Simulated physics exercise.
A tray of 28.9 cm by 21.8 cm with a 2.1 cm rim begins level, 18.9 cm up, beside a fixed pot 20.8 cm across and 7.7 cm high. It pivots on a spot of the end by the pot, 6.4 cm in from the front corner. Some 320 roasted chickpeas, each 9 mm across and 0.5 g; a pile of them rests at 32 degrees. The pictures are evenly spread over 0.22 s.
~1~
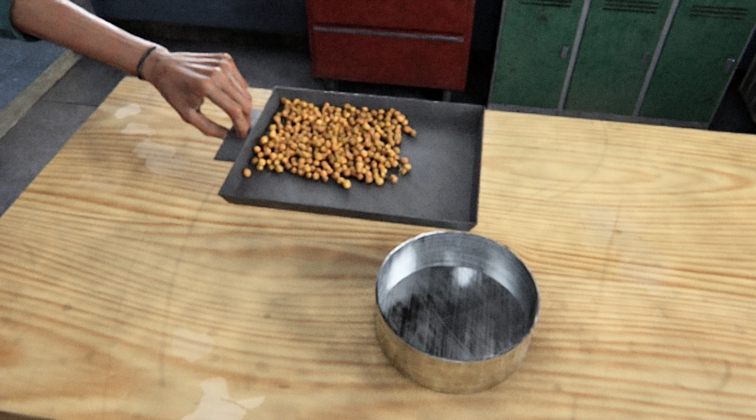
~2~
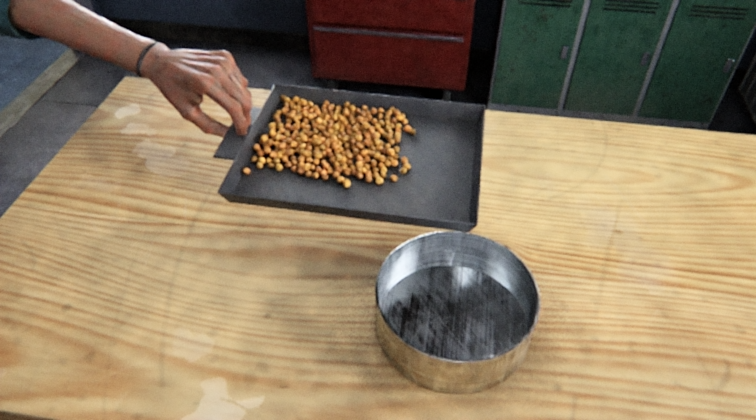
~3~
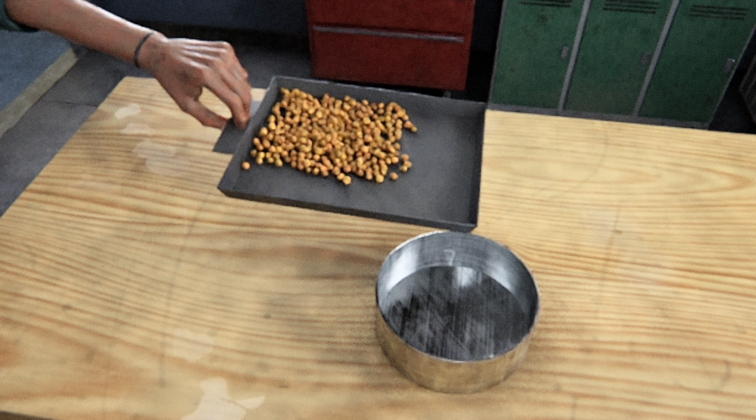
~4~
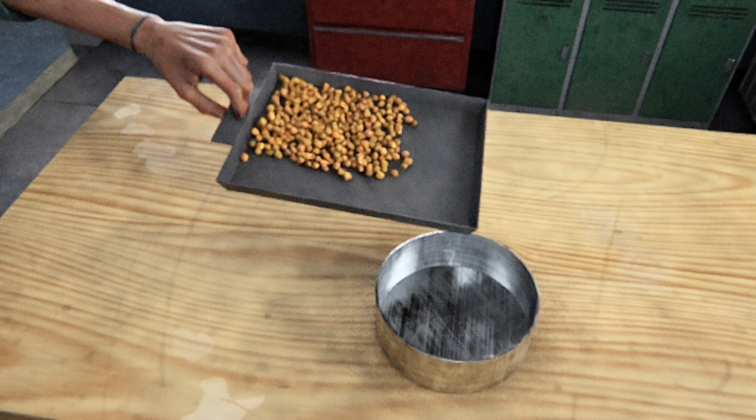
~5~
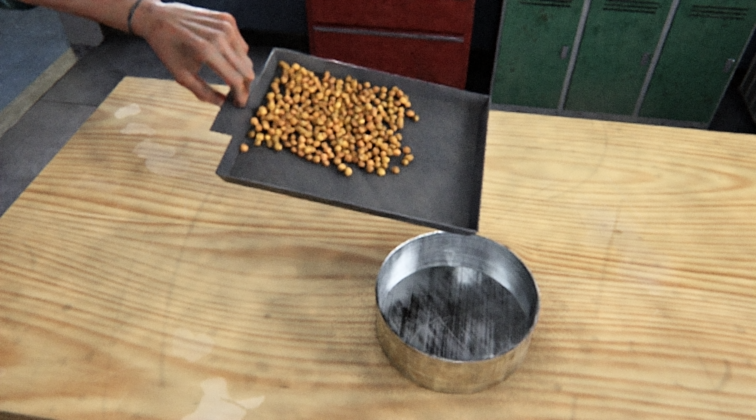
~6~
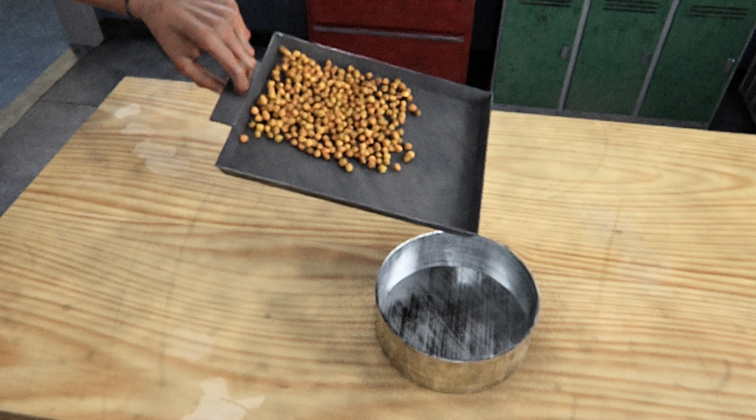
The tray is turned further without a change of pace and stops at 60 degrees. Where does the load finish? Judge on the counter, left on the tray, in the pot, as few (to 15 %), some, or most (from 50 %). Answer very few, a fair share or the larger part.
Counter very few, tray a fair share, pot the larger part.
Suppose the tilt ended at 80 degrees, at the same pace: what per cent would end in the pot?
Then about 90 per cent.
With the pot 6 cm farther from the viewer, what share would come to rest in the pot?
Then about 30 per cent.
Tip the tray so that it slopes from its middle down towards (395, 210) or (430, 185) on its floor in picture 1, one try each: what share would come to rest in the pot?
Some 55 and 40 per cent.
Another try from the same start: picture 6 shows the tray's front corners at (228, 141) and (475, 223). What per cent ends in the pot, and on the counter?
Pot 30, counter 30.
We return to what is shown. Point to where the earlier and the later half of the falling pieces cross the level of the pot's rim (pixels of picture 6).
At about (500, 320), then at (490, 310).
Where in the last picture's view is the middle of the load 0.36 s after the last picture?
At about (410, 153).
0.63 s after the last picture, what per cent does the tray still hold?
About 40 per cent.
Then, 0.22 s after the last picture, tilt 39 degrees; the tray holds 100 %, the pot 0 %.
Then, 0.36 s after the last picture, tilt 54 degrees; the tray holds 100 %, the pot 0 %.
Then, 0.63 s after the last picture, tilt 60 degrees; the tray holds 40 %, the pot 40 %.
In the end, counter 5 %, tray 25 %, pot 70 %.
